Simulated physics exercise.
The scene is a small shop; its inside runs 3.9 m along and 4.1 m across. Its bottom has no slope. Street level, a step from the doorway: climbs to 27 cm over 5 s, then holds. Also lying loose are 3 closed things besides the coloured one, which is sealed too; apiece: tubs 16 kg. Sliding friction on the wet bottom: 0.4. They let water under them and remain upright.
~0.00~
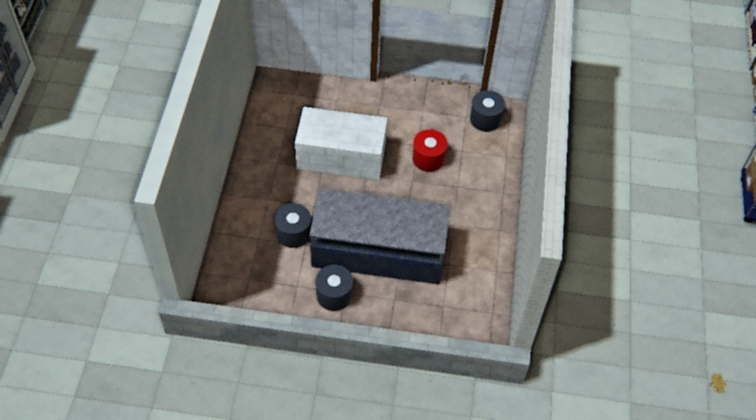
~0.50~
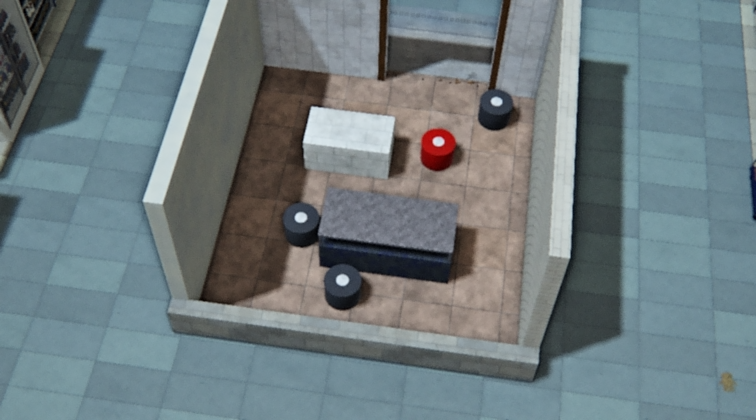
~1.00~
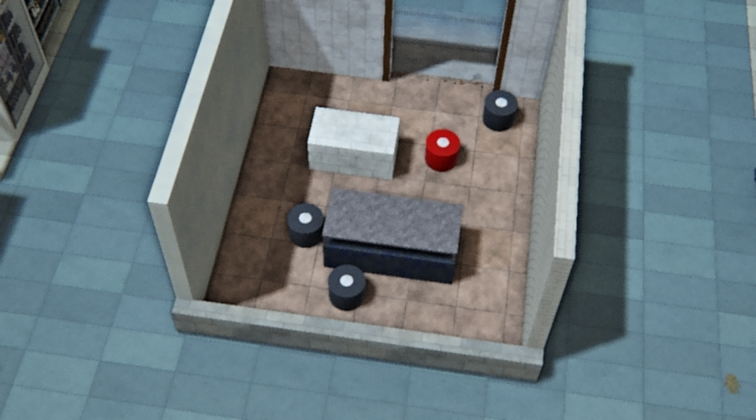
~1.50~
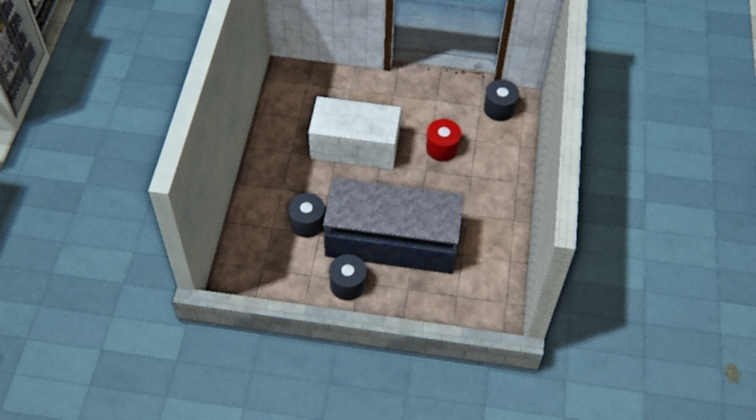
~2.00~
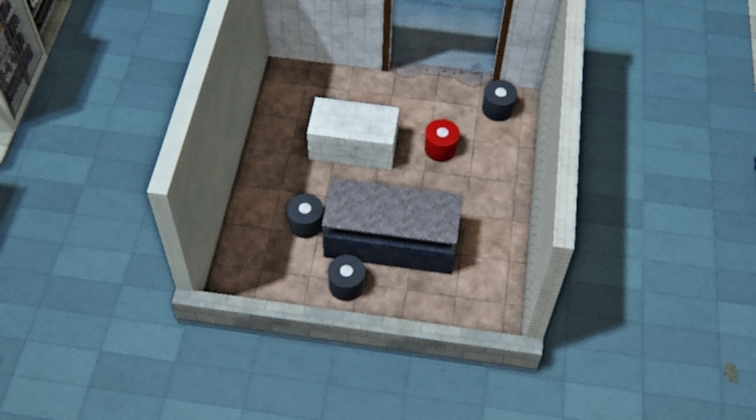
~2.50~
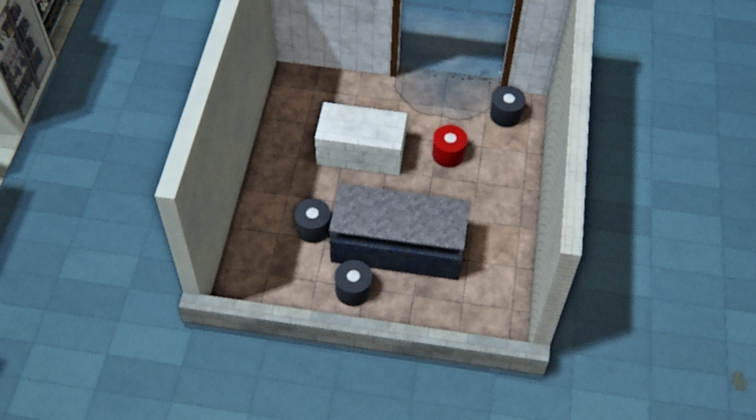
In a small shop, the red tub stays still as water appears inside the doorway.
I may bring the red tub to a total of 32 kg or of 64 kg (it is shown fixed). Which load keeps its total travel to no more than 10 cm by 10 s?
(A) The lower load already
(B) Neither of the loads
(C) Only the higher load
C, only the higher load.
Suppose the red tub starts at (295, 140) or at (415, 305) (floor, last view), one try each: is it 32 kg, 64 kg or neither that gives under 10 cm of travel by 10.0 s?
In turn: Either load holds; either load holds.
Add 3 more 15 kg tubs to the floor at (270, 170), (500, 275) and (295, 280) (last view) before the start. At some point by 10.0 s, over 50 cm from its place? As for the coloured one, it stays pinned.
Order as asked: Goes beyond / goes beyond / stays within.
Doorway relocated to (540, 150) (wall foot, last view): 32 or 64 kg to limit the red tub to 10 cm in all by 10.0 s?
If so, then only the second option works.
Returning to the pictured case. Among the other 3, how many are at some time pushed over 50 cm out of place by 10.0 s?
The answer here is 0.
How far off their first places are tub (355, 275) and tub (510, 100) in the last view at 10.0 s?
First 50 cm, then 10 cm.
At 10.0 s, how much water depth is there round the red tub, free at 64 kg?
Close to 16 cm deep.
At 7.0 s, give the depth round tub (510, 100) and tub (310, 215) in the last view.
I'd estimate 9 cm for the first and 1 cm for the second.
After 3.5 s the red tub would be 0 cm from its start with 32 kg and 0 cm from its start with 64 kg; 5 cm of water round it then.
After 4.5 s the red tub would be 0 cm from its start with 32 kg and 0 cm from its start with 64 kg; 7 cm of water round it then.
After 7.0 s the red tub would be 56 cm from its start with 32 kg and 0 cm from its start with 64 kg; 11 cm of water round it then.
After 10.0 s the red tub would be 99 cm from its start with 32 kg and 0 cm from its start with 64 kg; 16 cm of water round it then.
